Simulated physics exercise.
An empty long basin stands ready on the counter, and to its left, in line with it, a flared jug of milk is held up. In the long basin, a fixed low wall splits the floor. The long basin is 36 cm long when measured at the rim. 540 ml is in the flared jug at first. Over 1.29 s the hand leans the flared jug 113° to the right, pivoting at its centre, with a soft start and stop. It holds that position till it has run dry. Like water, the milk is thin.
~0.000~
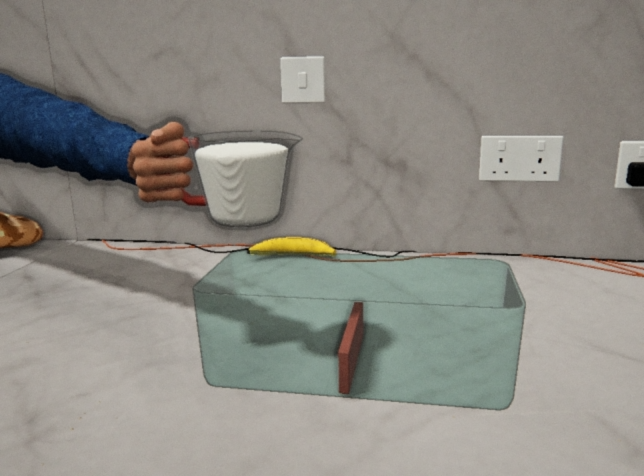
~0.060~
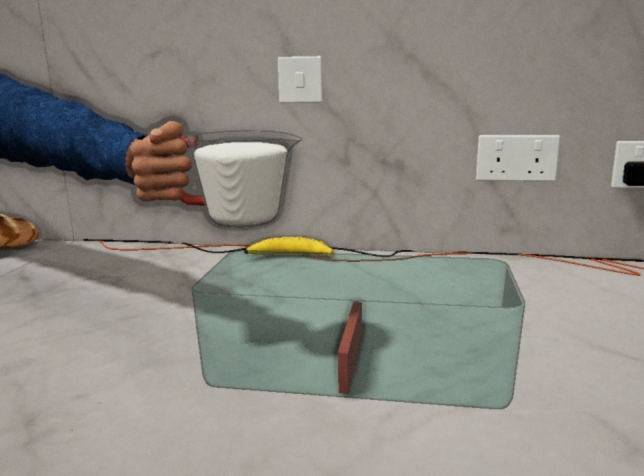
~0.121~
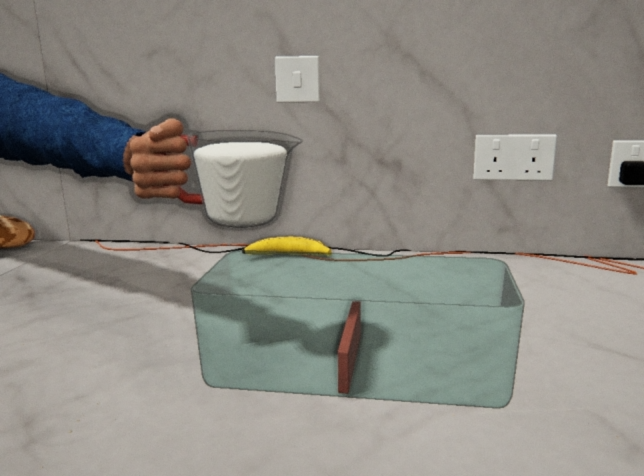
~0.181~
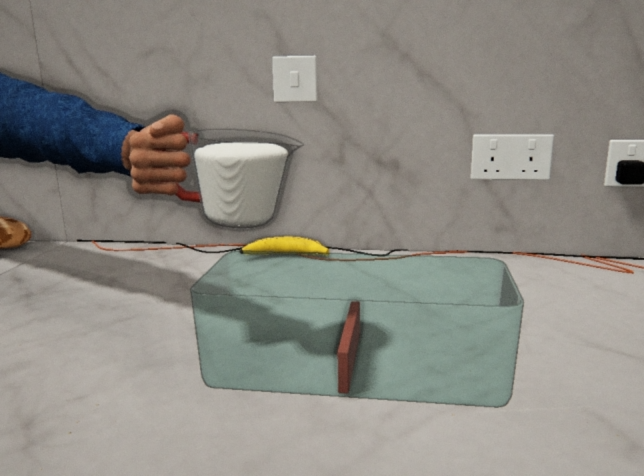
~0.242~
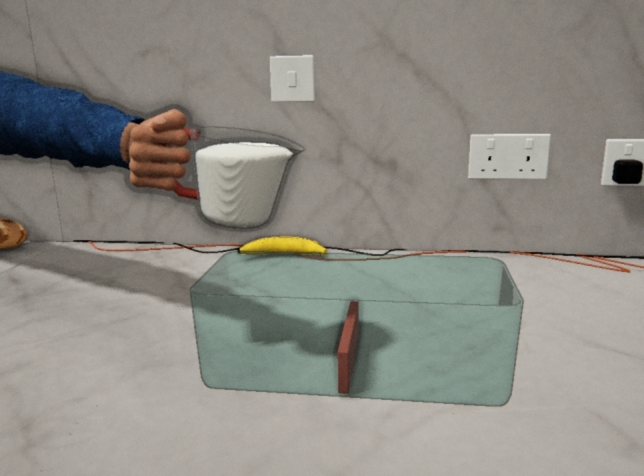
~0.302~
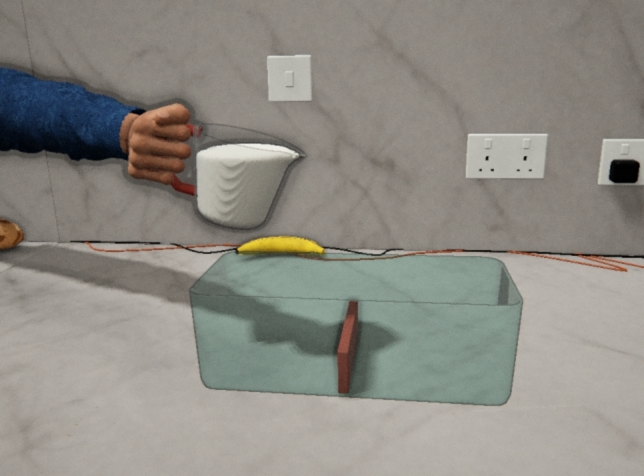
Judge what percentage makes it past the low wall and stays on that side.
Some 47 per cent makes it over and stays.
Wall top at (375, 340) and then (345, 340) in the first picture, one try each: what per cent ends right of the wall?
Around 20 and 65 percent, in that order.
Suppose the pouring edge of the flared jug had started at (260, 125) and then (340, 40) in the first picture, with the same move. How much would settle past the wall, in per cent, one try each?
I'd expect close to 5 per cent and then close to 90 per cent.
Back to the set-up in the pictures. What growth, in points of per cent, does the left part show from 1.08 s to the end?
Around 10 in a hundred.
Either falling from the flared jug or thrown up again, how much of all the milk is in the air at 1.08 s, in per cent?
Close to 5 %.
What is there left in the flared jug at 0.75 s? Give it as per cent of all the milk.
Close to 58 in a hundred.
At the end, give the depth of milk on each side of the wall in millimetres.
The left ends up at roughly 12 mm, with the right at roughly 10 mm.
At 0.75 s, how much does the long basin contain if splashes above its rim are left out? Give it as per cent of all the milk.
20 %, give or take.
By 0.75 s the tilt is 71° and 59 per cent is still to pour, 3 is left of the wall and 18 right of it.
By 1.08 s the tilt is 105° and 6 per cent is still to pour, 43 is left of the wall and 46 right of it.
By 1.42 s the tilt is 113° and 0 per cent is still to pour, 52 is left of the wall and 47 right of it.
By 1.79 s the tilt is 113° and 0 per cent is still to pour, 52 is left of the wall and 47 right of it.
At rest 52 per cent lies left of the wall, 47 right of it and 1 outside.
